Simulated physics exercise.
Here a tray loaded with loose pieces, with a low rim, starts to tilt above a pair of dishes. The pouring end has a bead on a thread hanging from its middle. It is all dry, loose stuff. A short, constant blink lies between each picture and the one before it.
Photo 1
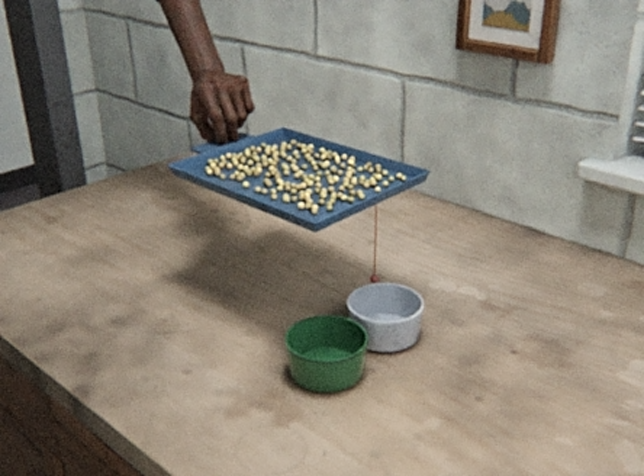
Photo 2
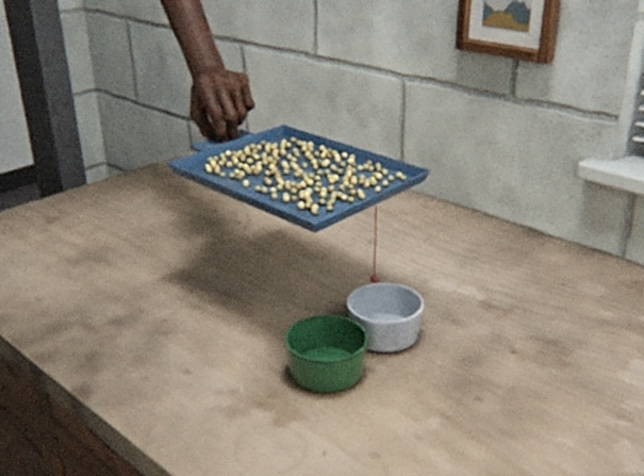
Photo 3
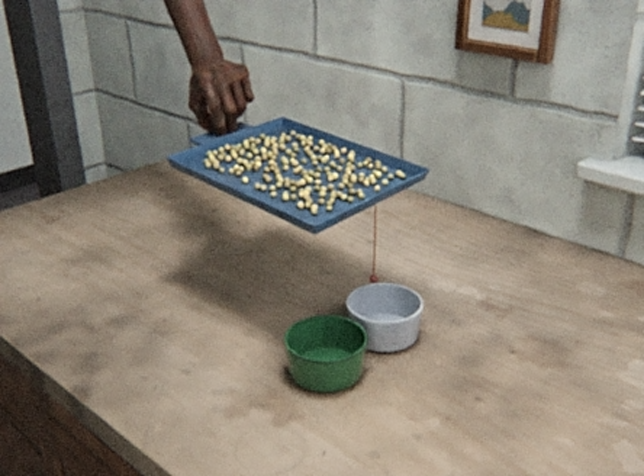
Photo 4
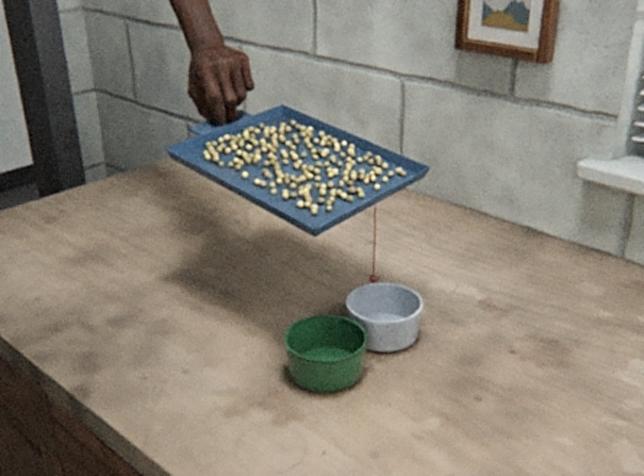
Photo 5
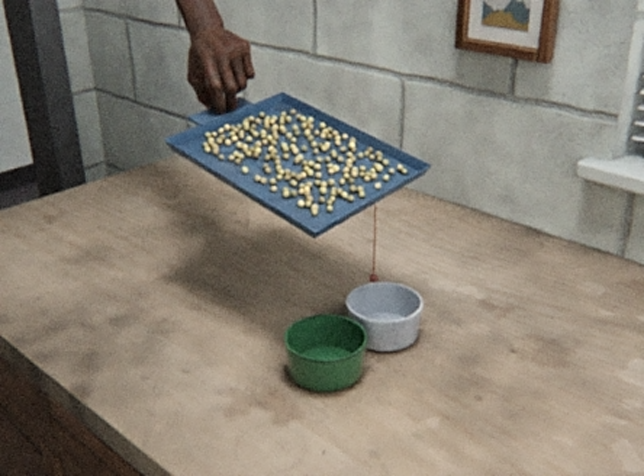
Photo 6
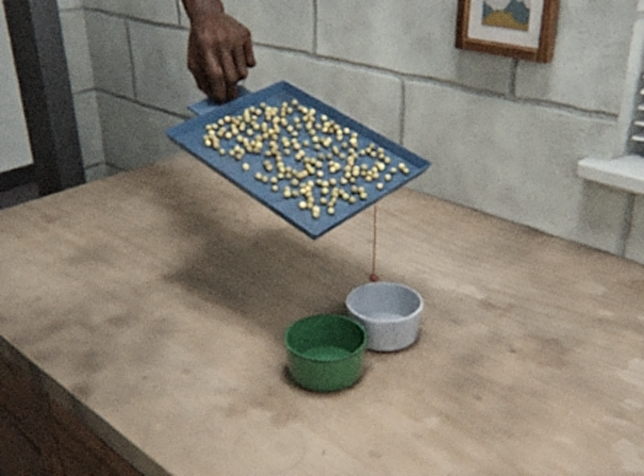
On a wooden tabletop before a pale block wall with a framed picture, seen from slightly above by a still camera, a hand holds a blue tray of yellowish beans. Below it sit a green dish at left and a pale grey dish at right, beside a red bead hanging on a thread. The hand gradually raises the tray's handle end, tilting it toward the near corner, and a few beans shift.
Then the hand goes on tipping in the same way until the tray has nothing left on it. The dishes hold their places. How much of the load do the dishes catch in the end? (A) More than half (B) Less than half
More than half (A).
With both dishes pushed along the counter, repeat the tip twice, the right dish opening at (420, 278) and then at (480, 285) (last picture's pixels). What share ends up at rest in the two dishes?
Close to 30 in a hundred first, close to 0 in a hundred second.
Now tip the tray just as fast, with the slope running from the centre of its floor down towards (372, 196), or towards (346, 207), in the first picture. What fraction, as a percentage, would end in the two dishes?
Roughly 30 percent first and 90 percent second.
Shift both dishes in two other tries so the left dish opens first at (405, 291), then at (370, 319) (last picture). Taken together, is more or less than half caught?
Well, it comes to a lesser portion at first and a lesser portion after that.
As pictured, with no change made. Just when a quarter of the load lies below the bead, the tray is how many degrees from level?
The tilt then is about 65°.
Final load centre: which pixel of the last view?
Close to (326, 361).
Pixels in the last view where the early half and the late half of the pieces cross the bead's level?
Initially about (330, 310); subsequently about (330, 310).
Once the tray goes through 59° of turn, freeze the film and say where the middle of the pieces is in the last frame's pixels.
Check around (328, 231) in the last picture.
Soon after the last picture, tray tipped steeply; about two thirds on the tray; about a quarter in the left dish; a stray few in the right dish; a stray few outside both; a small part in the air.
A little later, tray tipped right over; a stray few on the tray; most in the left dish; a small part in the right dish; a small part outside both; a small part in the air.
Later still, tray tipped past a quarter turn; most in the left dish; a small part in the right dish; a small part outside both.
At rest, tray tipped past a quarter turn; most in the left dish; a small part in the right dish; a small part outside both.
